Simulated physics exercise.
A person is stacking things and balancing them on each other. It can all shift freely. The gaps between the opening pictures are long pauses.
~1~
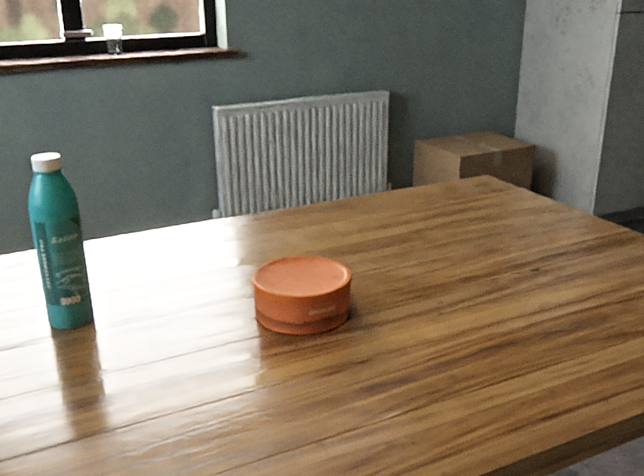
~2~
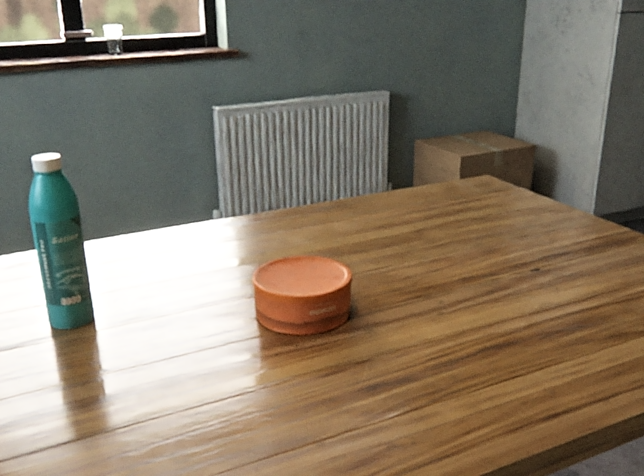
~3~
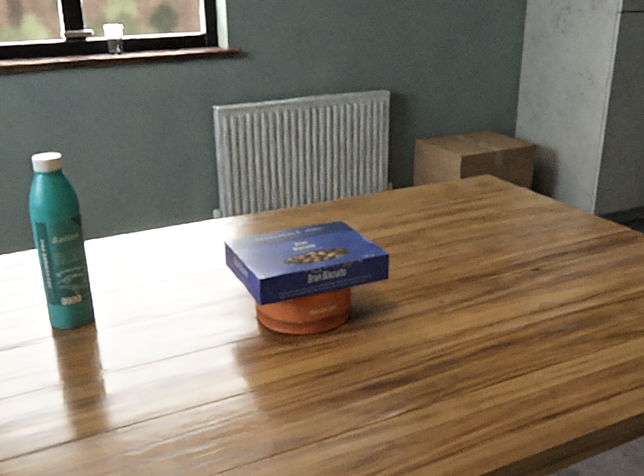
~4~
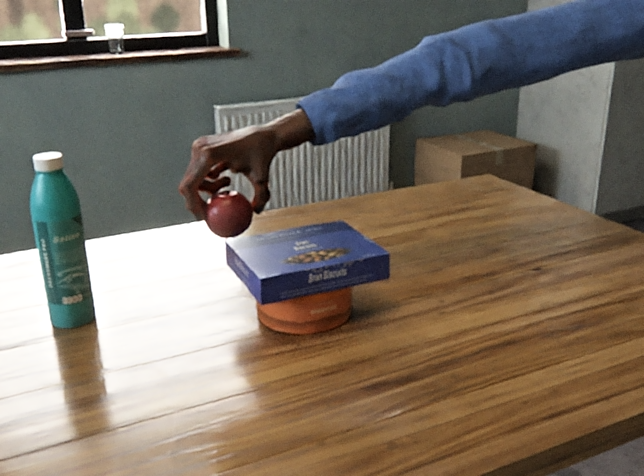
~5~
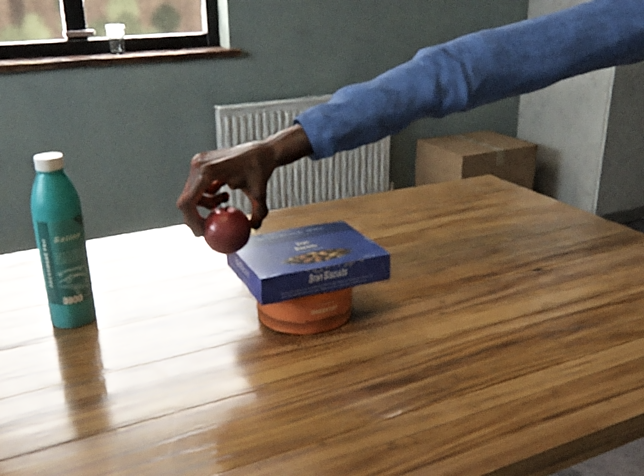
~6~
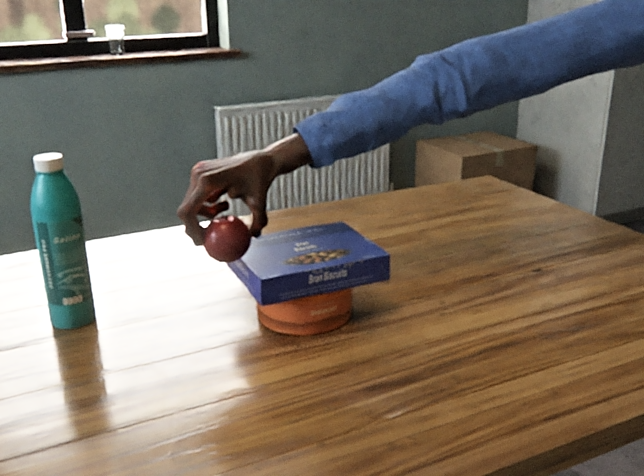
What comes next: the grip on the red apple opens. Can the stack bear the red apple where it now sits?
No.
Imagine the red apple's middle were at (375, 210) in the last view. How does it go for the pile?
Well, it topples after that.
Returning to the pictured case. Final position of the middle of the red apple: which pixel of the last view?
It ends near (199, 314).
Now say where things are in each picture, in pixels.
The last thing is not in view yet; turquoise bottle (59, 241), in the first picture.
The last thing is not in view yet, in the second picture.
The last thing is not in view yet, in the third picture.
On its way; red apple (228, 214); turquoise bottle (61, 241), in the fourth picture.
On its way; red apple (226, 230); blue packet (306, 259), in the fifth picture.
In place under the hand; red apple (227, 239), in the sixth picture.
Then, 0.20 s on from there, red apple shifted a little near (219, 256).
Then, 0.30 s on from there, red apple now fallen.
Then, 0.40 s on from there, things are still on the move.
In the end, fallen, red apple; the other 3 unmoved. At the end, from the last picture's camera, red apple near (199, 315). The pile gives way.
